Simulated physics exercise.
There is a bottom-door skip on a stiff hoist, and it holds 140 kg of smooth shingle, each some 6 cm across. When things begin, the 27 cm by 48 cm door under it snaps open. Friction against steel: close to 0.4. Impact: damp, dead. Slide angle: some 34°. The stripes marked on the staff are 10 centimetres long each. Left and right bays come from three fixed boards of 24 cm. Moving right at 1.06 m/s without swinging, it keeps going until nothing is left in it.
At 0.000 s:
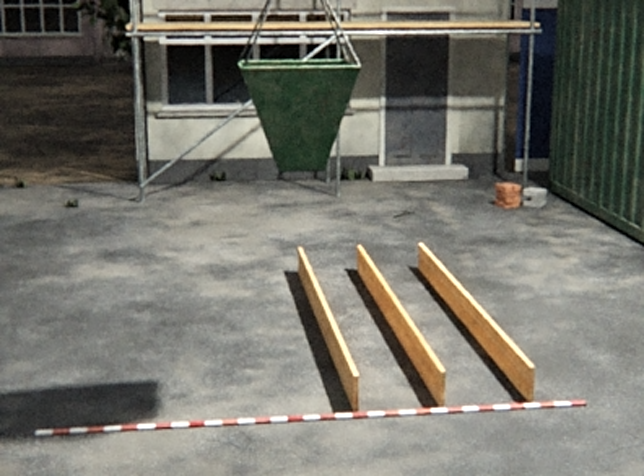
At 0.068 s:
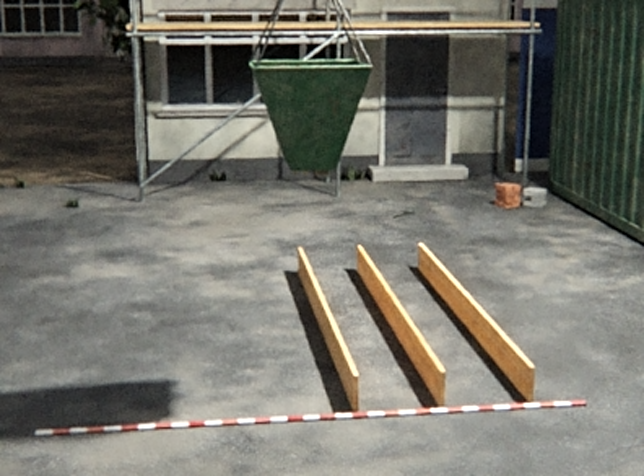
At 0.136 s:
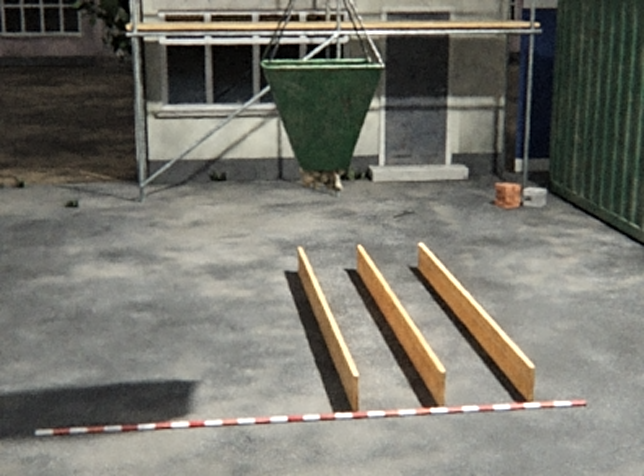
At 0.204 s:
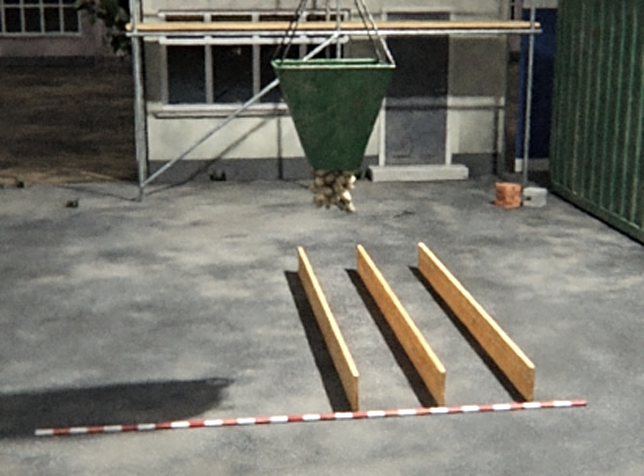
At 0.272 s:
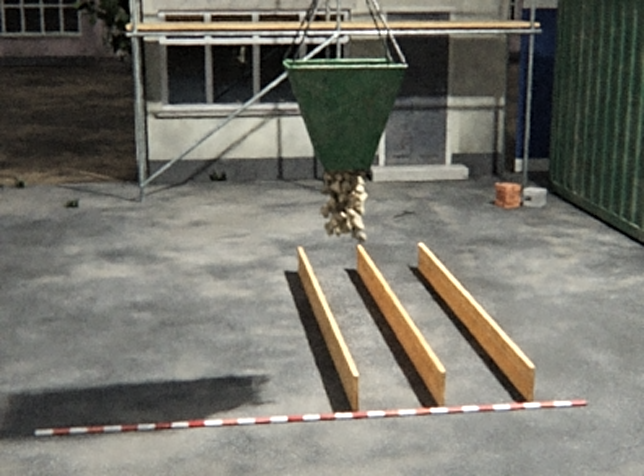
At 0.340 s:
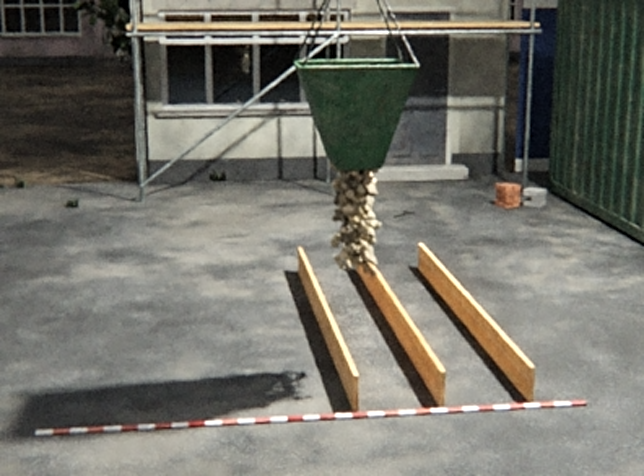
The clip shows a green hopper hanging above a paved yard and moving slowly right as pale stones begin dropping from its underside, the stream lengthening downward in front of scaffolding, above three upright wooden boards.
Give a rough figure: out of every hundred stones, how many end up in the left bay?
About 52 out of every hundred.
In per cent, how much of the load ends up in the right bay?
About 50 per cent.
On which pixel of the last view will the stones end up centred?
Pixel position of the middle approx (414, 367).
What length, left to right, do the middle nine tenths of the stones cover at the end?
It spans roughly 100 centimetres.
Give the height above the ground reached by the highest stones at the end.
Some 18 cm up.
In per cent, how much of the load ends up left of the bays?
Share: About 0 %.
After 0.7 s, 10 % in the bottom-door skip, 87 % falling or lying in the left bay, 4 % falling or lying in the right bay; the stones farthest right are at (431, 299).
After 1.1 s, 0 % in the bottom-door skip, 52 % falling or lying in the left bay, 48 % falling or lying in the right bay; the stones farthest right are at (491, 355).
After 1.7 s, 0 % in the bottom-door skip, 52 % falling or lying in the left bay, 48 % falling or lying in the right bay; the stones farthest right are at (493, 356).
After 2.6 s, 0 % in the bottom-door skip, 52 % falling or lying in the left bay, 48 % falling or lying in the right bay; the stones farthest right are at (493, 356).
After 4.5 s, 0 % in the bottom-door skip, 52 % in the left bay, 48 % in the right bay; the stones farthest right are at (493, 356).
